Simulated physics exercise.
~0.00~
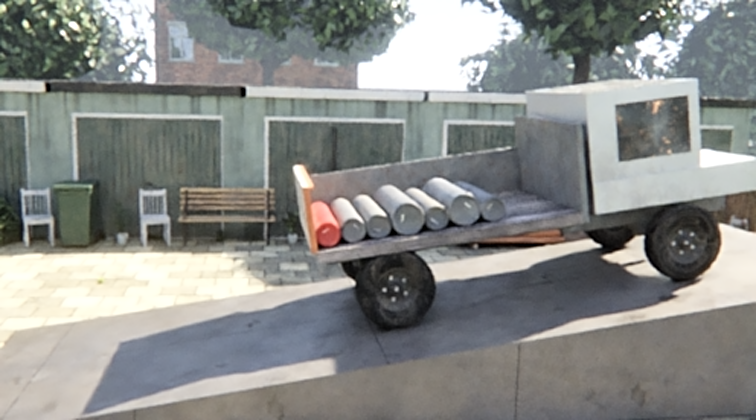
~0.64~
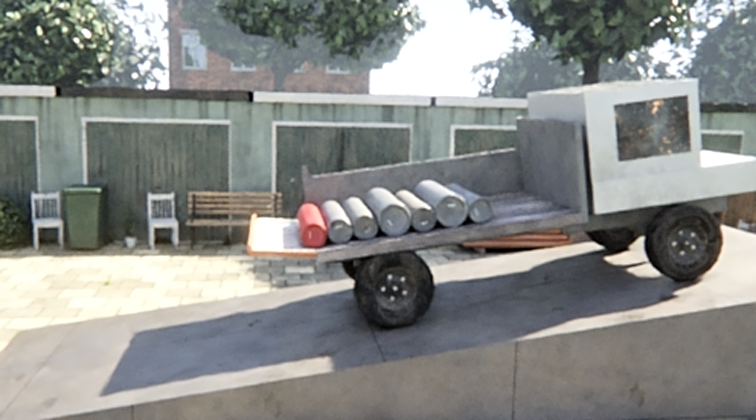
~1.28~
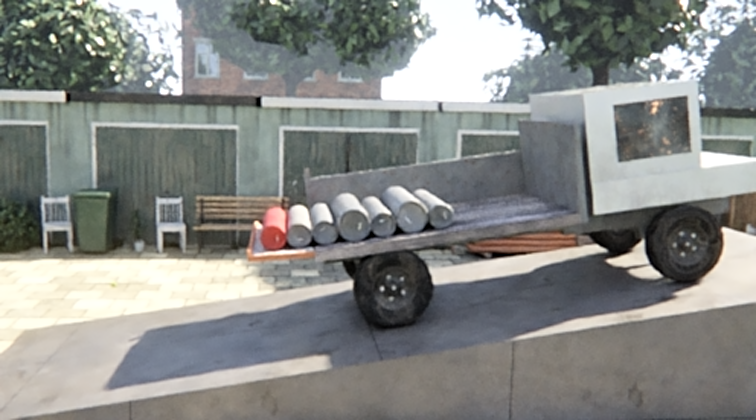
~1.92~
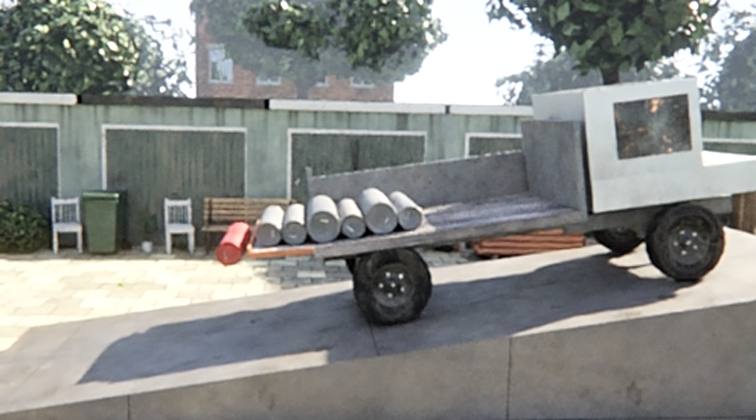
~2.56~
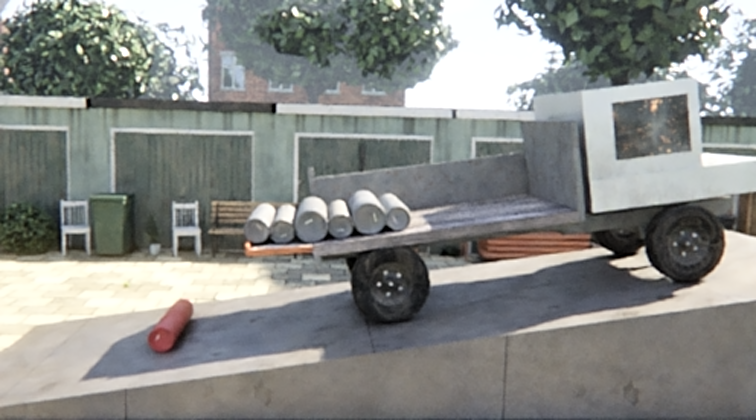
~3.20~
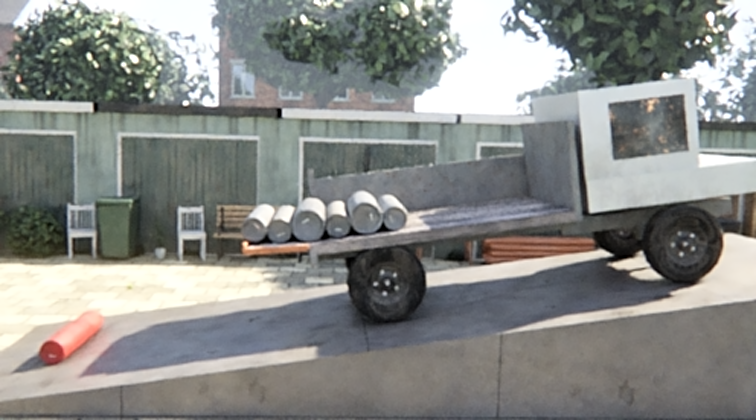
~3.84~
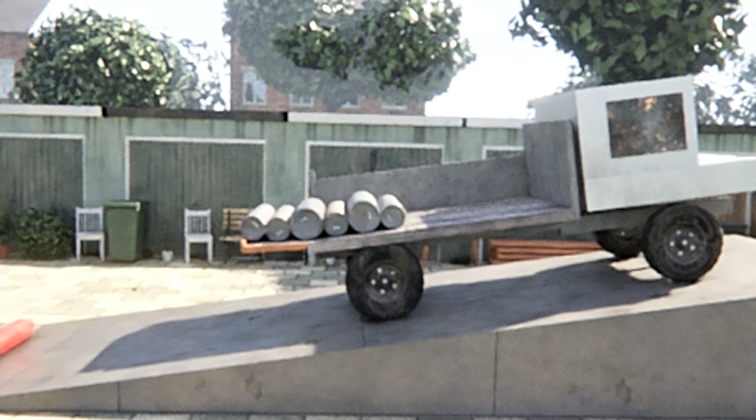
To begin with, a pick-up stands on a concrete slope with its tail end low, carrying a row of grey cylinders and a red one resting against the raised tailgate. The tailgate swings down until it lies almost in line with the bed, and the cylinders start rolling left. The red one leads them onto the lowered gate, then drops off its edge. It lands on the slope and rolls away down to the left, while the six grey cylinders come to rest bunched at the tail. Finally, the red cylinder is partly out of view at the left edge, with the grey ones still aboard.
